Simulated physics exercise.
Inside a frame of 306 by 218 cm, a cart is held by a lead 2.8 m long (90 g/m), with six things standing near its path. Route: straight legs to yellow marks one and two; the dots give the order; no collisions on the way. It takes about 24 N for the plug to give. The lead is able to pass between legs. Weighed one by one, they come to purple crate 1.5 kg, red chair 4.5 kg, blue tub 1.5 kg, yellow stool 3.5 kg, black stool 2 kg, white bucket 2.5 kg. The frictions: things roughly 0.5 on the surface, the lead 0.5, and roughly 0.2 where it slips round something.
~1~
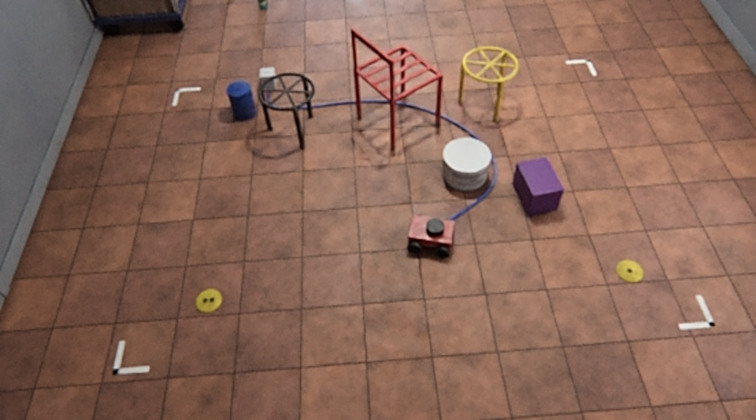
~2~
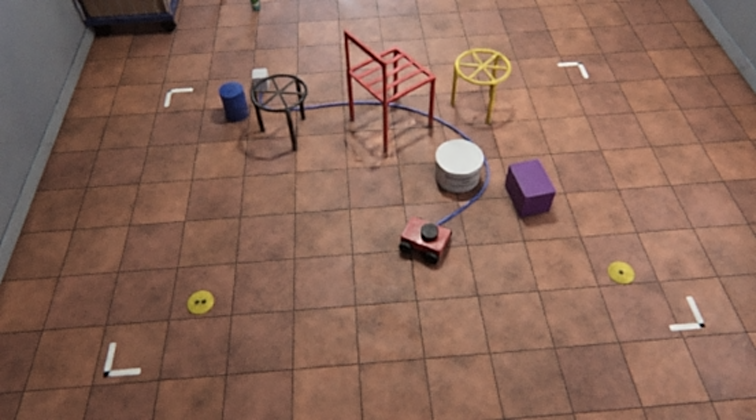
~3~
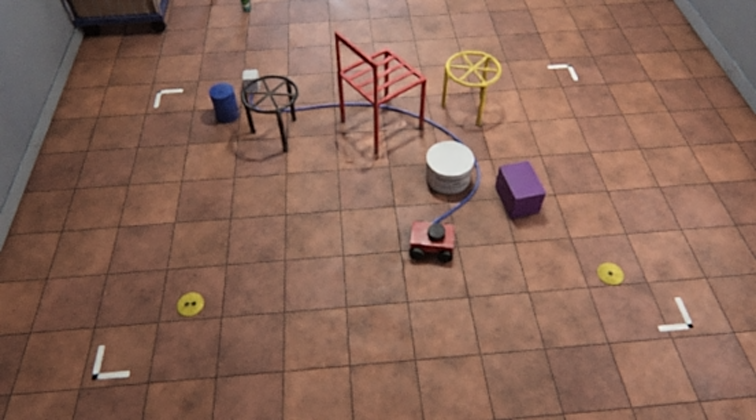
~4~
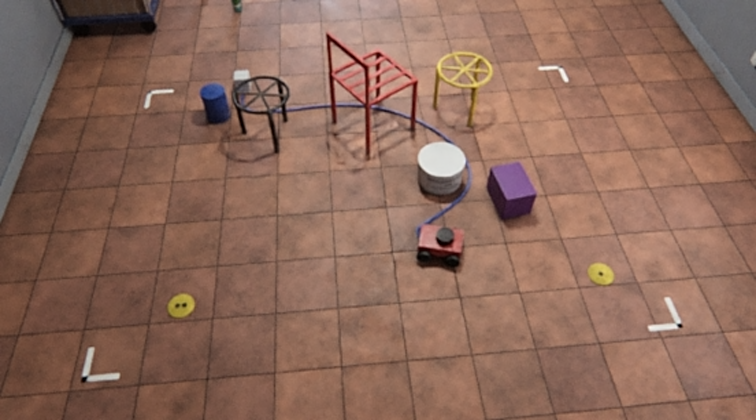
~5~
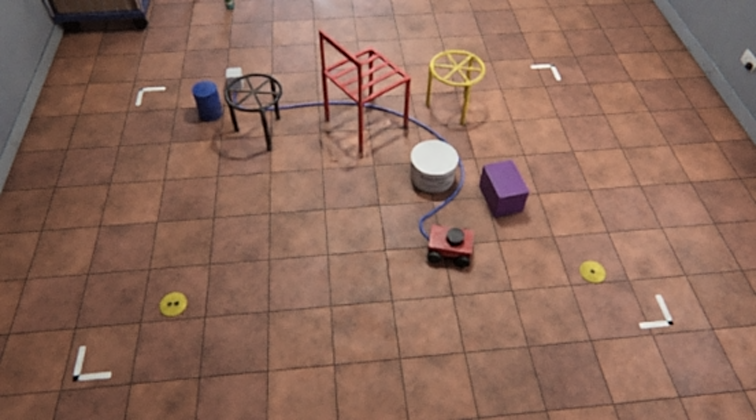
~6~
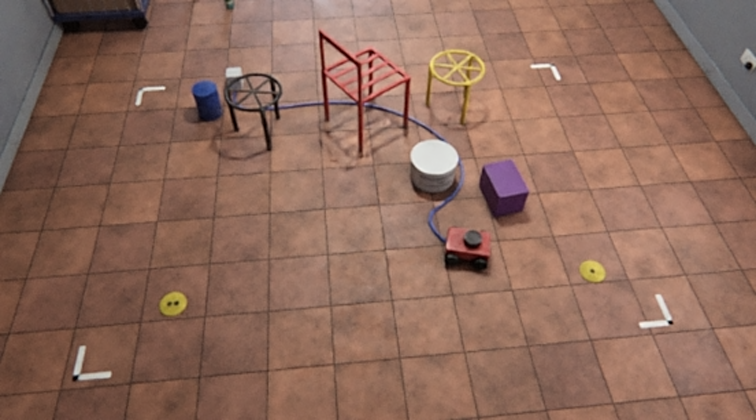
In this clip, a small red cart on a blue lead turns and rolls a short way right across a tiled floor, in front of a white bucket and purple crate, while the stools, red chair and blue tub stay put.
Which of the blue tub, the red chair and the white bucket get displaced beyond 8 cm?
Blue tub: Not displaced. Red chair: Displaced. White bucket: Displaced.
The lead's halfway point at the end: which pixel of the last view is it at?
Midpoint of length, last view: Approx. (380, 171).
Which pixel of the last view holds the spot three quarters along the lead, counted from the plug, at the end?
You'll find it somewhere near (290, 232) in the final picture.
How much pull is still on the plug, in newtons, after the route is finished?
About 12 N.
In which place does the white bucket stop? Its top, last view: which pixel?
You'll find it ending up somewhere near (356, 150).
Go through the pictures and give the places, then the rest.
In the first picture, blue tub (238, 89); red chair (398, 71); white bucket (467, 155); marks (630, 271) (209, 301); lead runs through (461, 213); cart (422, 238).
In the second picture, lead runs through (454, 214); cart (417, 240).
In the third picture, lead runs through (445, 216); cart (423, 244).
In the fourth picture, cart (431, 247).
In the fifth picture, lead runs through (429, 215); cart (441, 247).
In the sixth picture, blue tub (204, 88); red chair (366, 73); white bucket (434, 157); lead runs through (431, 216); cart (458, 249).
Next, cart at (585, 270), 3 N at the fixed end; nothing else has moved.
Then, cart at (448, 281), lead slack at the fixed end; nothing else has moved.
After that, cart at (313, 284), 10 N at the fixed end; white bucket 17 cm off its start at (407, 158).
Later, cart at (181, 298), 12 N at the fixed end; white bucket 48 cm off its start, red chair 18 cm off its start.
At the end, cart at (181, 298), 12 N at the fixed end; white bucket 48 cm off its start at (356, 150), red chair 18 cm off its start at (349, 88), blue tub 0 cm off its start at (204, 88).
